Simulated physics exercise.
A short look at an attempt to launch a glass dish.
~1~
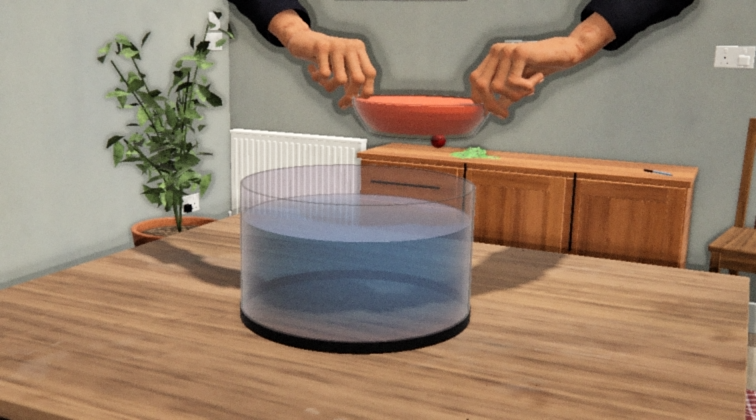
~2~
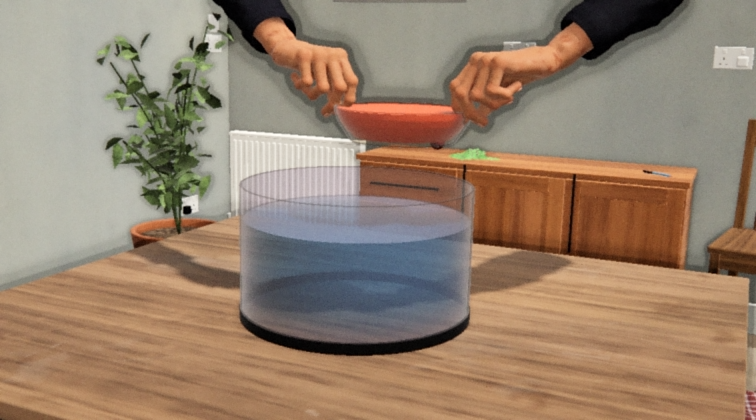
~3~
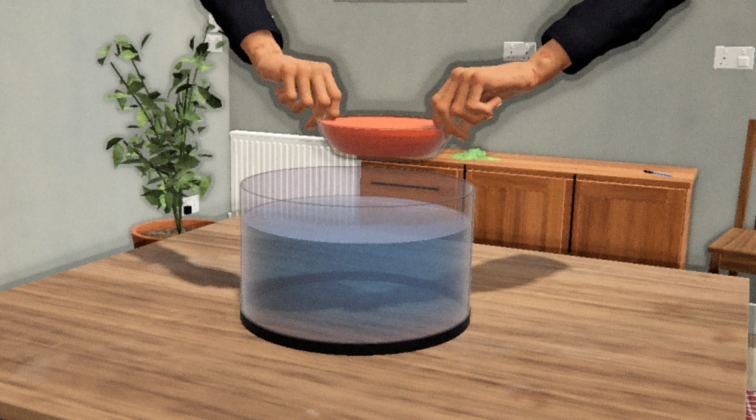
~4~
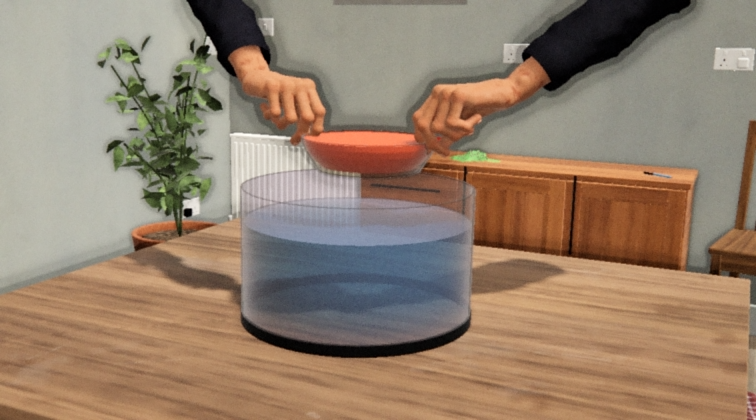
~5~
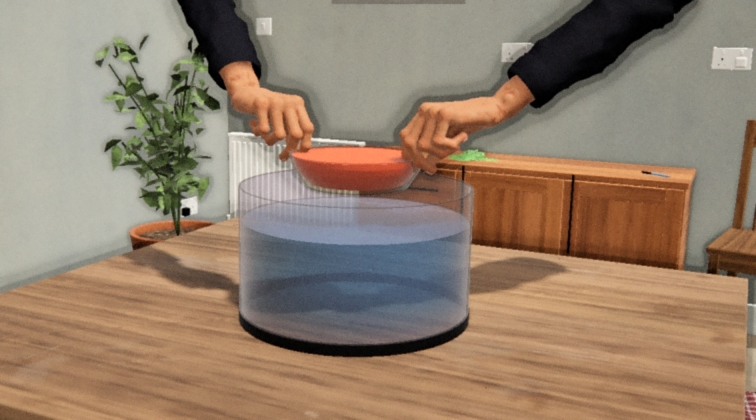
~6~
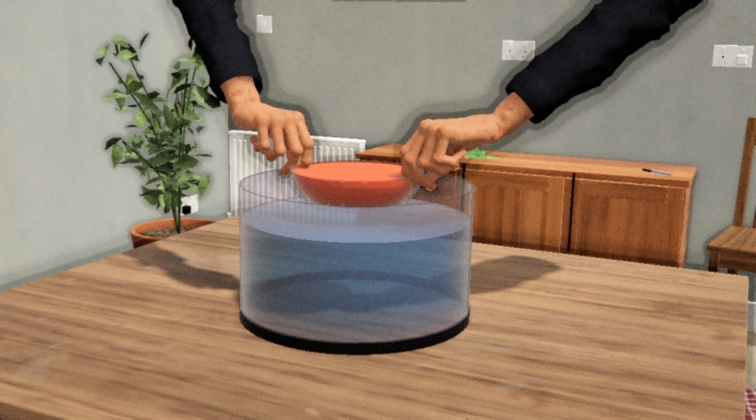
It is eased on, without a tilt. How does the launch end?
Once free, it fills and founders.
Soon after, the dish dips into the water.
Later, water pours in over its rim.
In the end, the dish lies on the bottom.
